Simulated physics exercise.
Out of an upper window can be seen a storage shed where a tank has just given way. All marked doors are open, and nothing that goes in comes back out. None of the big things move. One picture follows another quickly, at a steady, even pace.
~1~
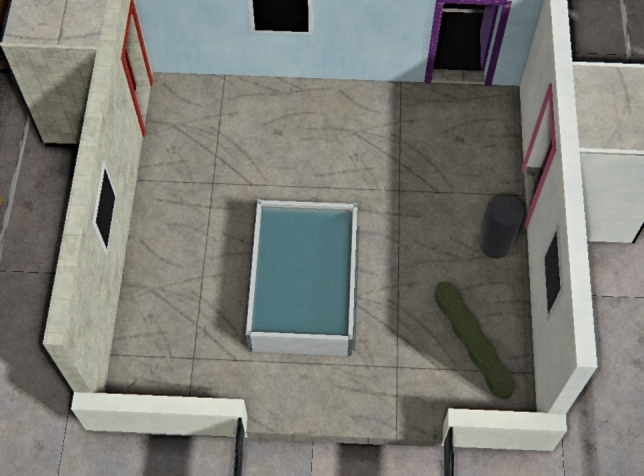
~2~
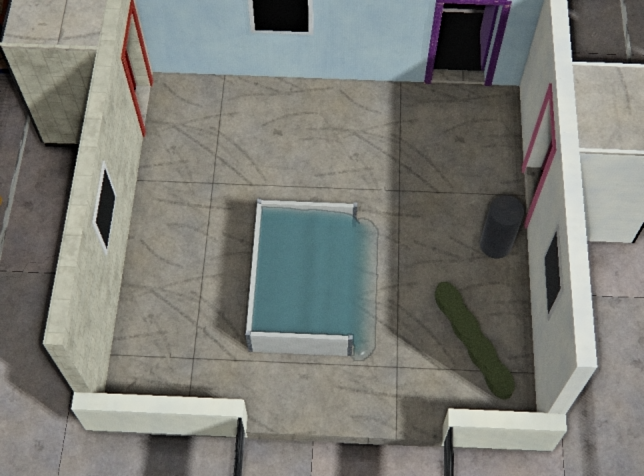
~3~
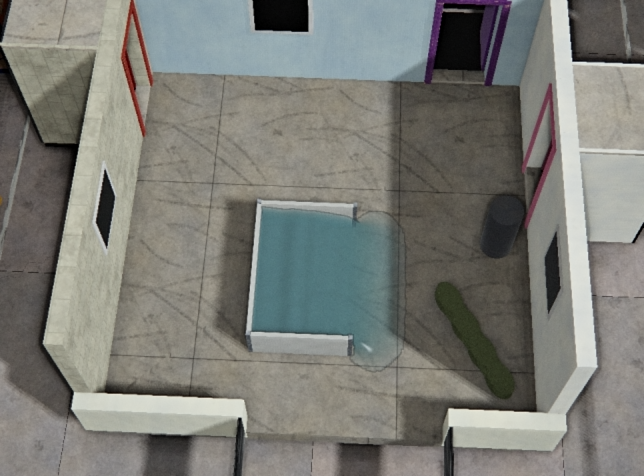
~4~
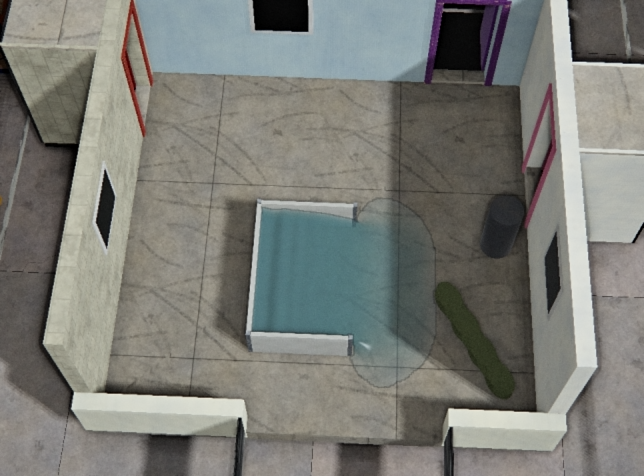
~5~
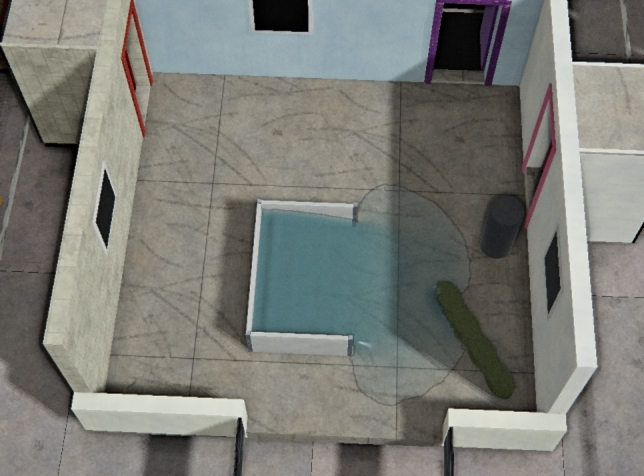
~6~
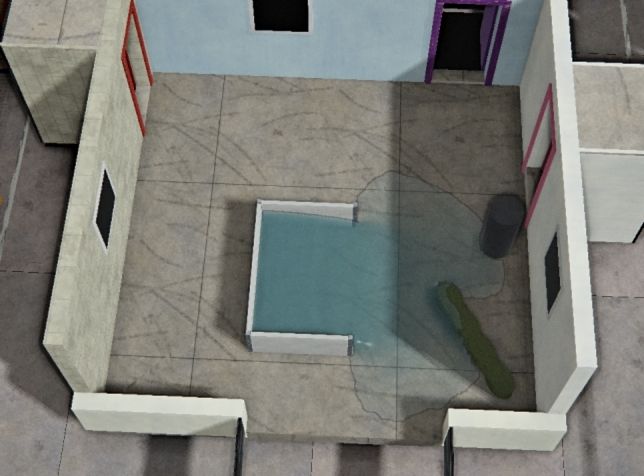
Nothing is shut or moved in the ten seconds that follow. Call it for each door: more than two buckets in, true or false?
Pink door false, purple door true, red door true.
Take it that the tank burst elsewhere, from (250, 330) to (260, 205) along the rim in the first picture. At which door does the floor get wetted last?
Coming last is the pink door.
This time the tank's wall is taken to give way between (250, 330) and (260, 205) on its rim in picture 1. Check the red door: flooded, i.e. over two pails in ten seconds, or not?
After that, red tops the limit.
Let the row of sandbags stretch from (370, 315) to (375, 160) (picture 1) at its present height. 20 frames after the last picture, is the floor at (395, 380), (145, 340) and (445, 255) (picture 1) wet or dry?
Submerged, spared, submerged.
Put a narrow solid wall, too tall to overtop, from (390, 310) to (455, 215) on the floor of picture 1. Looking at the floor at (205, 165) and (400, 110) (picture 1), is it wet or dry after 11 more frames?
The first point ends up spared and the second ends up swamped.
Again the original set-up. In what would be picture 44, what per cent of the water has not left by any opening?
The share not yet gone is roughly 78 percent.
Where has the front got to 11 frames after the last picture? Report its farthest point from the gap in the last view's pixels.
Somewhere close to (513, 88).
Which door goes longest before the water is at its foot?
Observed: The red one.
A moment on, water covers 25 % of the floor; the pink door wet at the sill, nothing in, the purple door not reached, the red door not reached.
Next, water covers 30 % of the floor; the pink door wet at the sill, nothing in, the purple door not reached, the red door not reached.
Then, water covers 40 % of the floor; the pink door wet at the sill, nothing in, the purple door over two buckets in, the red door not reached.
Later, water covers 65 % of the floor; the pink door wet at the sill, nothing in, the purple door far over two buckets in, the red door not reached.
In the end, water covers 80 % of the floor; the pink door wet at the sill, nothing in, the purple door far over two buckets in, the red door over two buckets in.
